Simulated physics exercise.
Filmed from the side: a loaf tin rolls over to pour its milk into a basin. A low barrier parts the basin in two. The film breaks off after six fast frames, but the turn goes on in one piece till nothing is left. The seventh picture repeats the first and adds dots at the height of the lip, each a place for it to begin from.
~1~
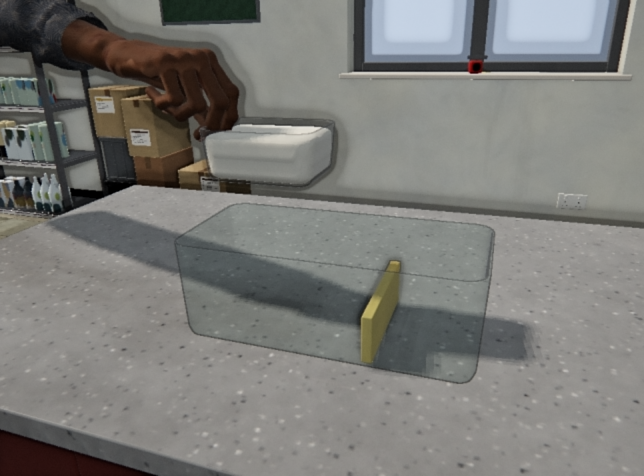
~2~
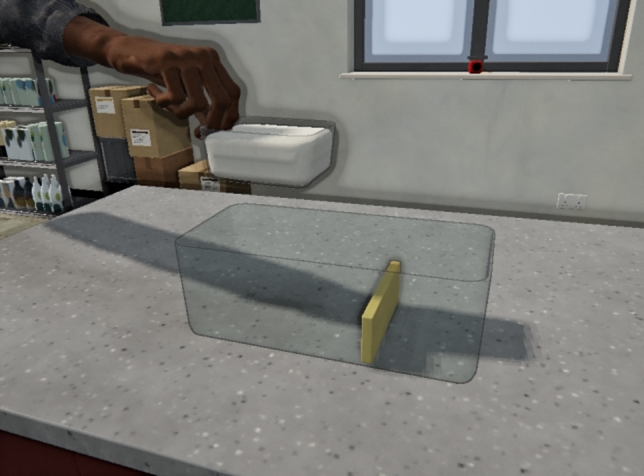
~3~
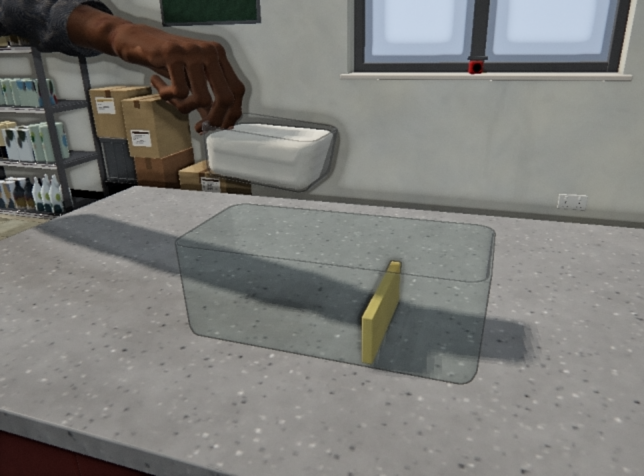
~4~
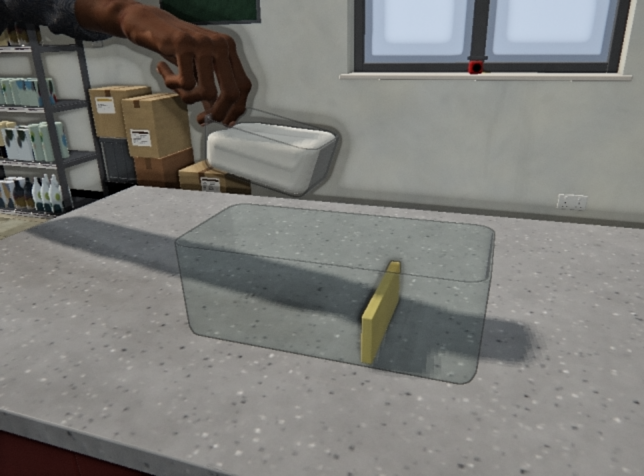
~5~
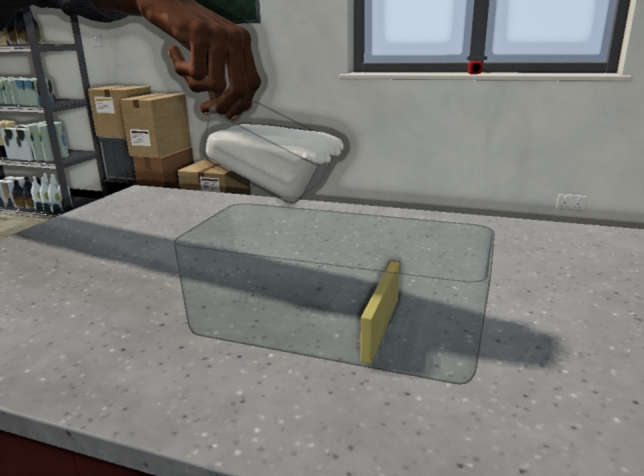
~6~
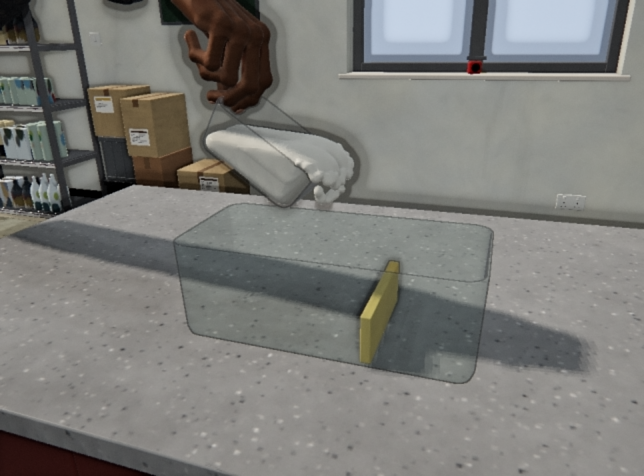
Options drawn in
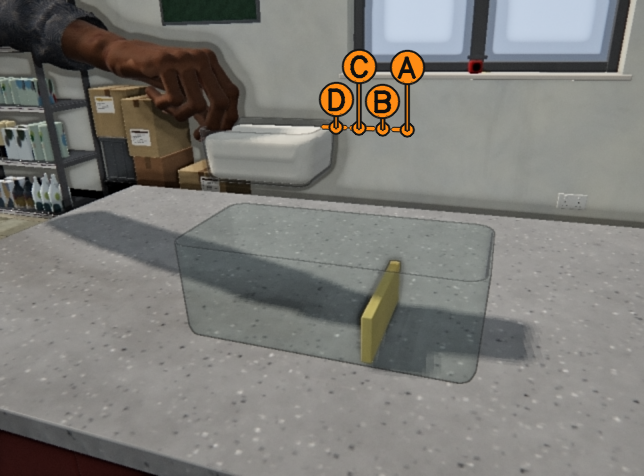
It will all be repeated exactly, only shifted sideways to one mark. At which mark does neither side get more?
Go for D.
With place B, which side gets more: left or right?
The right one.
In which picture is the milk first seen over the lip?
In picture 5.
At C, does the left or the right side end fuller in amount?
The right side.
On the marked copy, A at (407, 129); B at (382, 129); C at (359, 128); D at (336, 127).
For place A, about 7 % ends left of the wall and 92 % right of it.
For place B, about 15 % ends left of the wall and 84 % right of it.
For place C, about 25 % ends left of the wall and 74 % right of it.
For place D, about 50 % ends left of the wall and 50 % right of it.
